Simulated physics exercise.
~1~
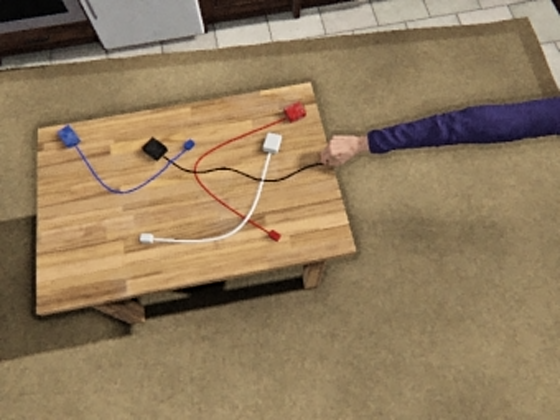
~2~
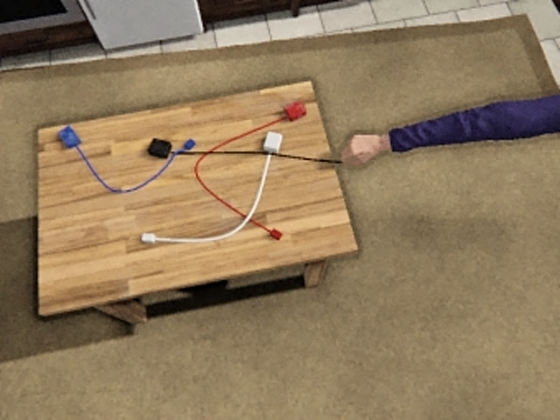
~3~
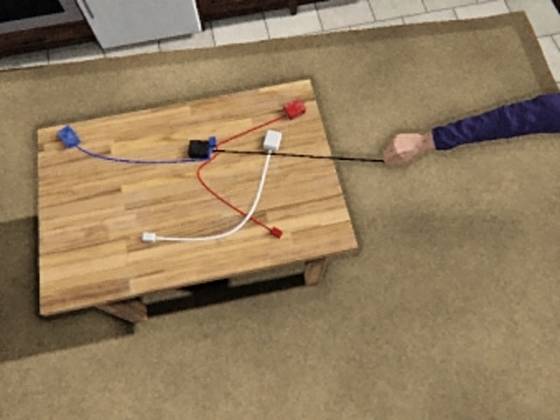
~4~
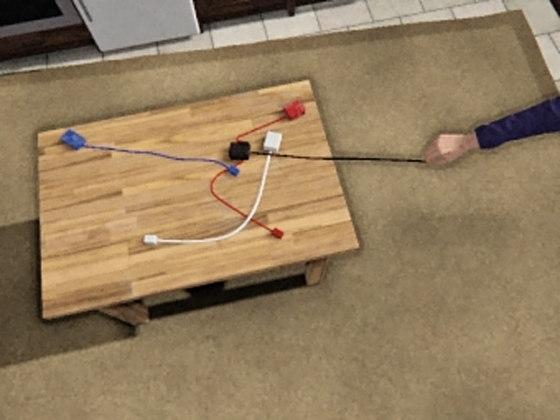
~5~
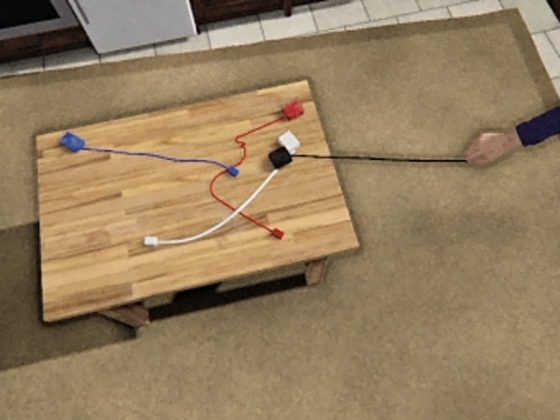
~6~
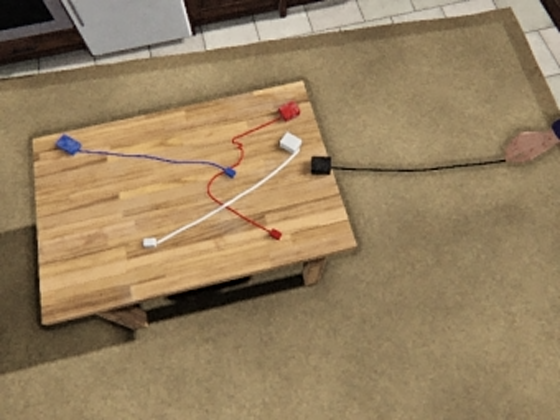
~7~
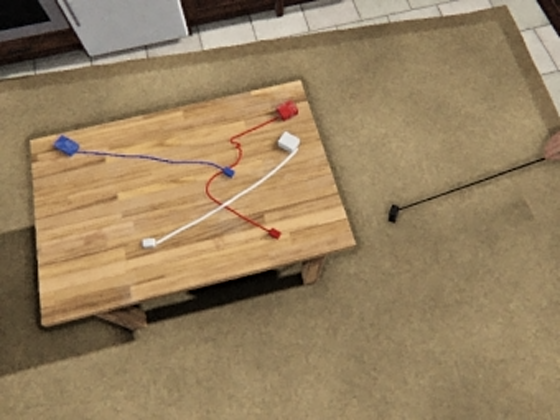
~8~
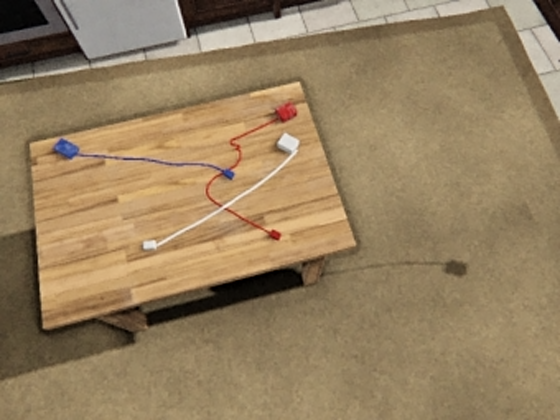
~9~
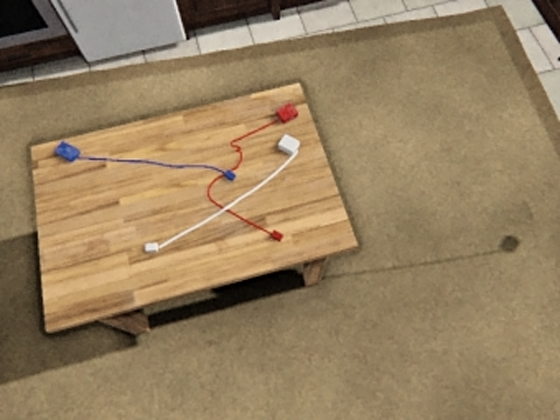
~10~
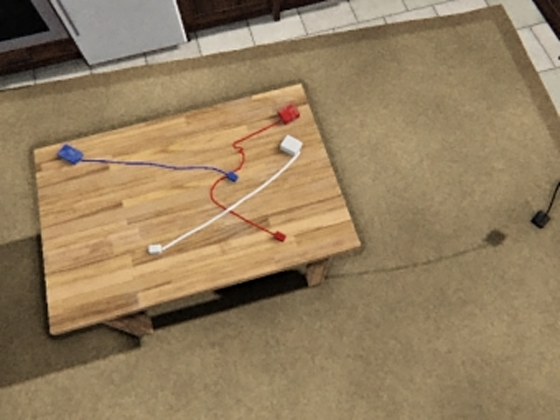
A hand in a purple sleeve grips the end of a black cable on a wooden table, seen from above in a kitchen with a tan floor. Blue, red and white cables with chargers also lie crossing on the tabletop, blue at left, red and white toward the right. The hand pulls the black lead rightward, and its charger catches the blue plug and drags it toward the middle. The black charger then nudges the white charger, slides off the right edge and swings out of view. It finally dangles at the far right, while the other three cables remain on the table.
